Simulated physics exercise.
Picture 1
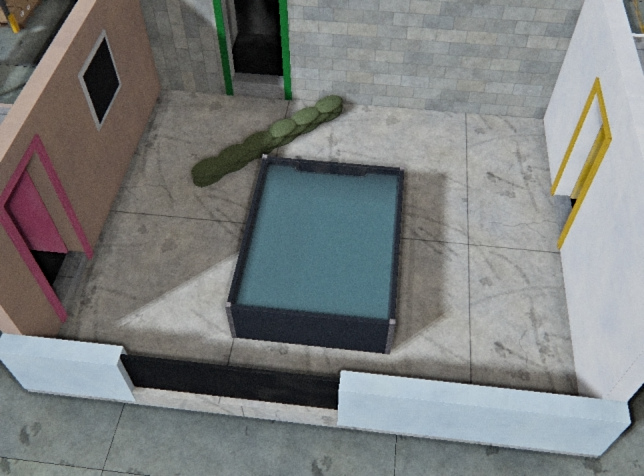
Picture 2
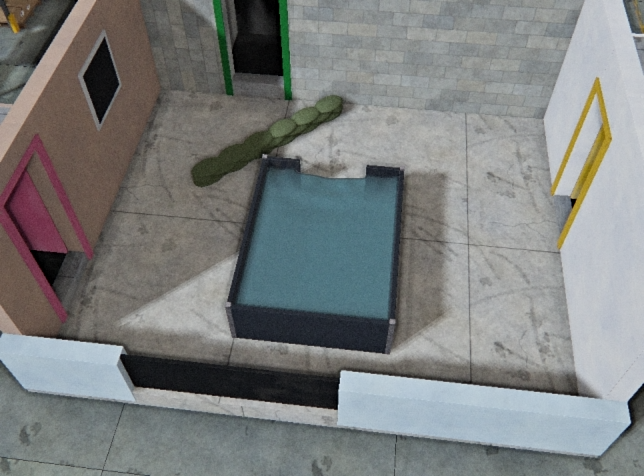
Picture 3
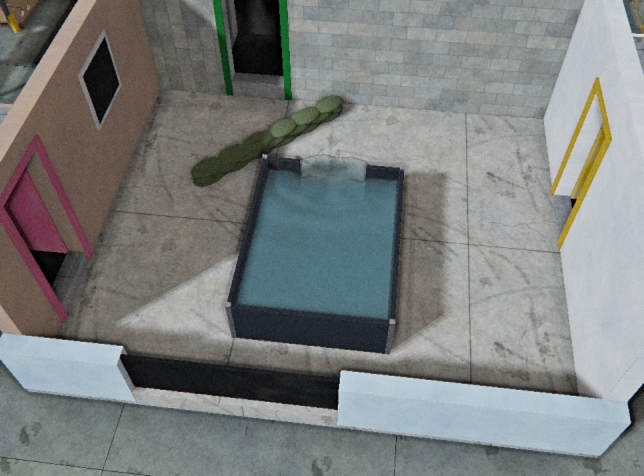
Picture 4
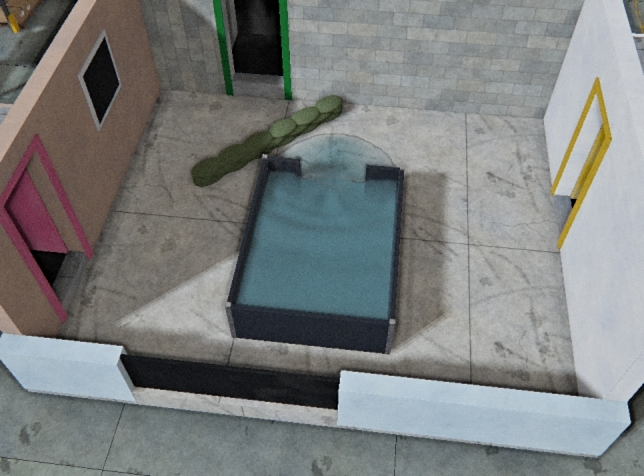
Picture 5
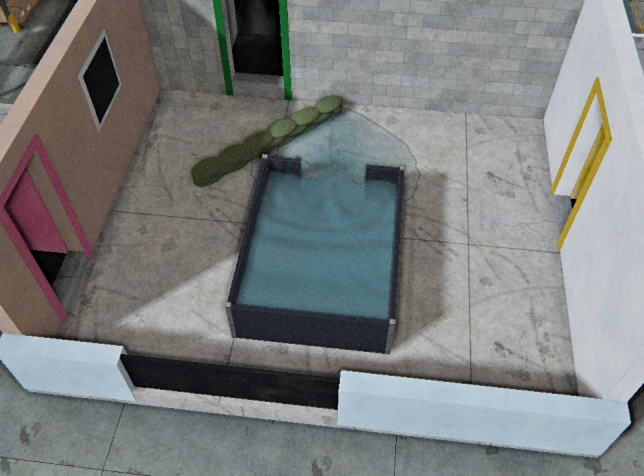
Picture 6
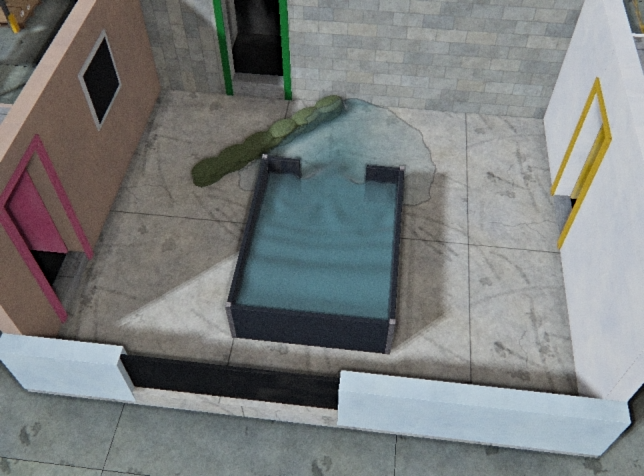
Water pours through a gap in the tank's far side and spreads across the floor.
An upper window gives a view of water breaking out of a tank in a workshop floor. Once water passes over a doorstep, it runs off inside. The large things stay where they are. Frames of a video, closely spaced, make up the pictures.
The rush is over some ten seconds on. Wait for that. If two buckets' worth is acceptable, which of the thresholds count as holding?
The green door counts as holding, the pink door counts as holding, the yellow door does not count.
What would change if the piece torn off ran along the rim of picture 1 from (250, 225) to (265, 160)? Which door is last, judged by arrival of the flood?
Answer: The door marked yellow.
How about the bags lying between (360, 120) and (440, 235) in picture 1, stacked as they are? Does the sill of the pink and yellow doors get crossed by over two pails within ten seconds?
Looks like the pink door stays short and the yellow door stays short.
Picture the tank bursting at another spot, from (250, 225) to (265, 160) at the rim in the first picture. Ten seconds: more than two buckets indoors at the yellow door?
Answer: Yellow crosses the line.
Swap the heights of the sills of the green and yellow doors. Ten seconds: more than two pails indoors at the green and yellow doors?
Green door: Remains below the threshold; yellow door: Remains below the threshold.
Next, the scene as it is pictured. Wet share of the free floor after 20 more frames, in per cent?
Some 60 in a hundred.
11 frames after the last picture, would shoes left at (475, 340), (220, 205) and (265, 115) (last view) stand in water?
Point by point: Not yet wet, inundated, inundated.
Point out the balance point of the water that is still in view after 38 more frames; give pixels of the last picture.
The water's middle lies around (373, 235).
A moment on, water covers 20 % of the floor; the green door not reached, the pink door not reached, the yellow door not reached.
Next, water covers 30 % of the floor; the green door wet at the sill, nothing in, the pink door not reached, the yellow door not reached.
Then, water covers 60 % of the floor; the green door wet at the sill, nothing in, the pink door not reached, the yellow door under two buckets in.
Later, water covers 90 % of the floor; the green door wet at the sill, nothing in, the pink door wet at the sill, nothing in, the yellow door over two buckets in.
In the end, water covers 95 % of the floor; the green door wet at the sill, nothing in, the pink door wet at the sill, nothing in, the yellow door far over two buckets in.
